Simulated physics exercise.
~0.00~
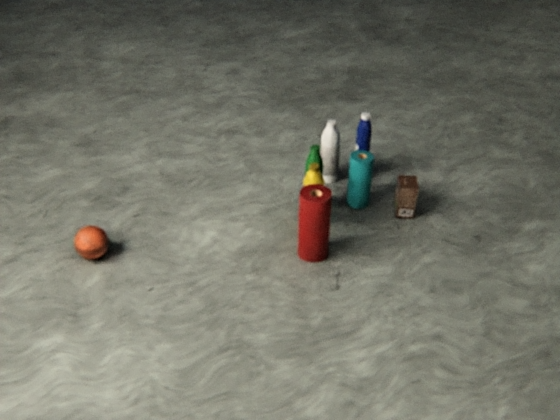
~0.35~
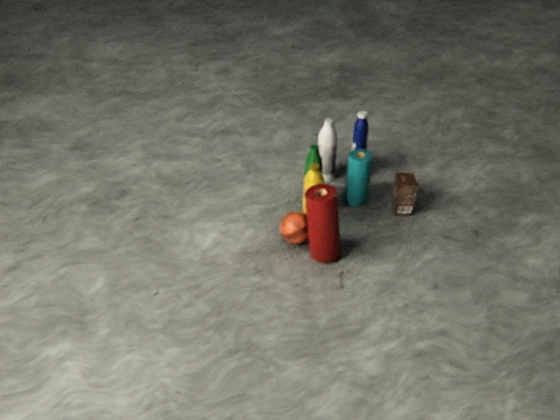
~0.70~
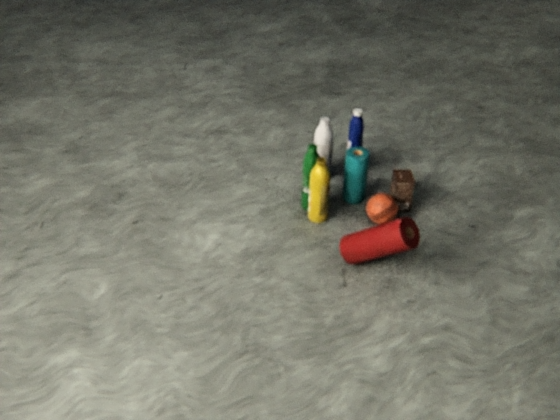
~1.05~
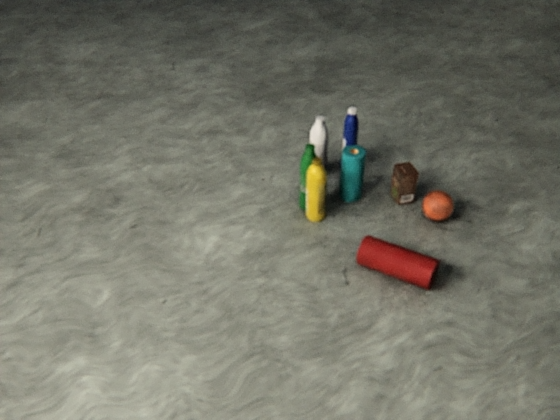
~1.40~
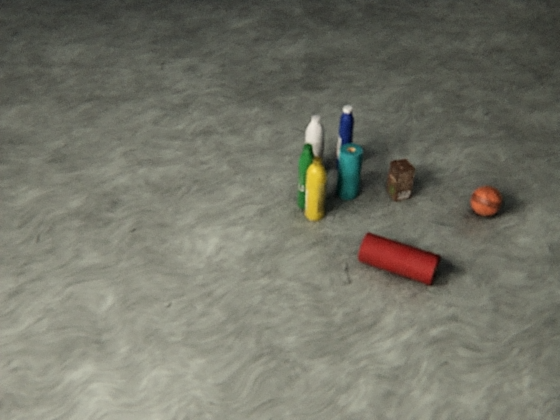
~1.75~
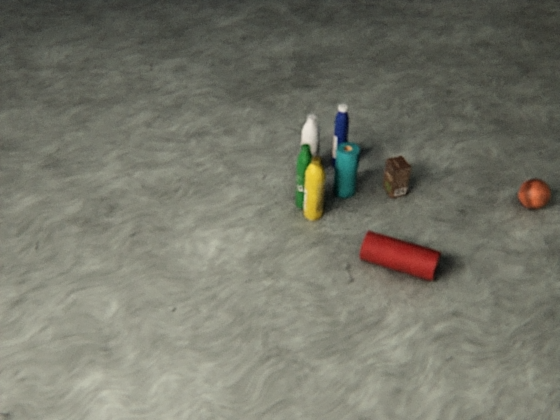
On a gray floor, an orange ball rolls right, knocks over a red roll and continues past the standing bottles.
